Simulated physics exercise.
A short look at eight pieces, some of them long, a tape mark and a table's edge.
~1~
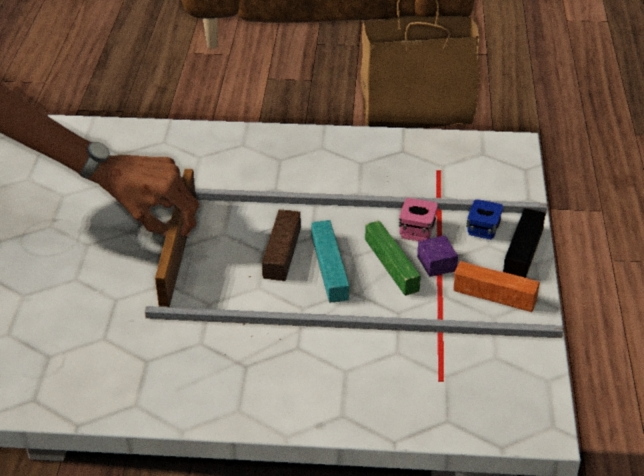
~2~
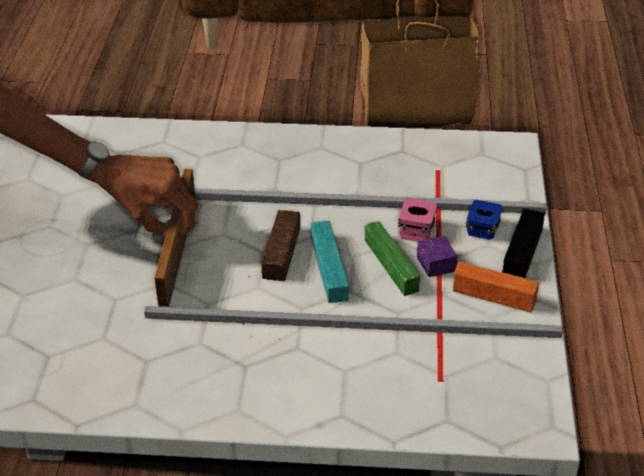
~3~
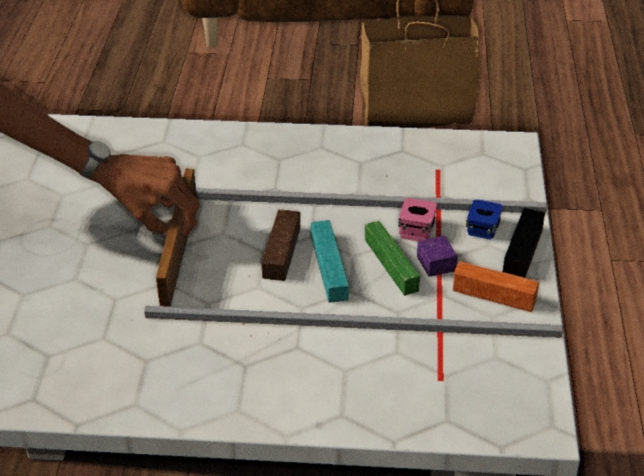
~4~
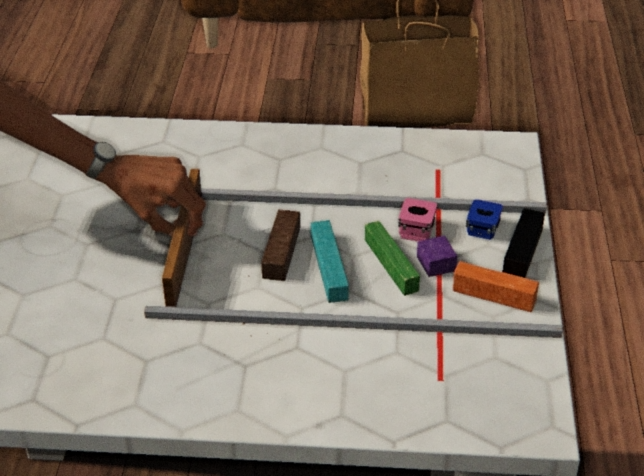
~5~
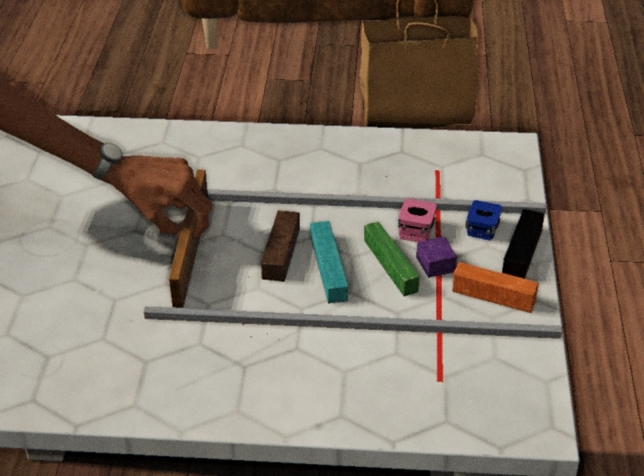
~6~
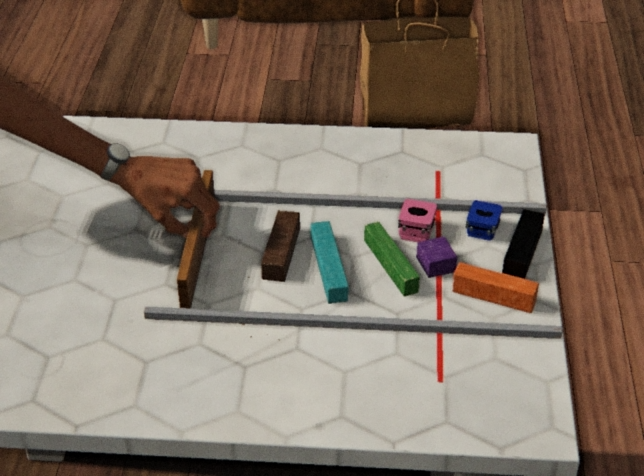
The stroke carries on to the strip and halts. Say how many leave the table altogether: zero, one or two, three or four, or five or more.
Here the number that fall off is zero.
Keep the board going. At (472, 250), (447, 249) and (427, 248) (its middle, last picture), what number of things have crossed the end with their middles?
Past the end: 2, 0 and 0.
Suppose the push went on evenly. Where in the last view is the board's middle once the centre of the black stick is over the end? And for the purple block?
At (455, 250) for the black stick; at (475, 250) for the purple block.
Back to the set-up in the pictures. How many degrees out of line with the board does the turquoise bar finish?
Some 0 degrees.
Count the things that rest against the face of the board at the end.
In contact: 2.
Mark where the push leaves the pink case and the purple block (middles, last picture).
Near (459, 214) and (516, 265).
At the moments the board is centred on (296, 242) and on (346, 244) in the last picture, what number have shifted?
First 2, then 4.
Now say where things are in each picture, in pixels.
The first picture shows black stick (525, 243); orange bar (496, 287); blue case (484, 220); board (177, 237); tape (440, 265).
The second picture shows orange bar (495, 287); turquoise bar (329, 261).
The third picture shows blue case (484, 221); pink case (417, 220).
The fourth picture shows black stick (524, 243); board (183, 236).
The fifth picture shows orange bar (495, 287); purple block (436, 257).
The sixth picture shows black stick (524, 244); orange bar (495, 288); blue case (484, 222); board (197, 238); tape (439, 265).
Early on, none off yet; black stick at rest near (524, 244); orange bar at rest near (495, 288); blue case at rest near (484, 222).
A while later, none off yet; black stick at rest near (524, 244); orange bar travelled a little near (510, 289); blue case at rest near (488, 221).
Finally, the number that fall off is zero.
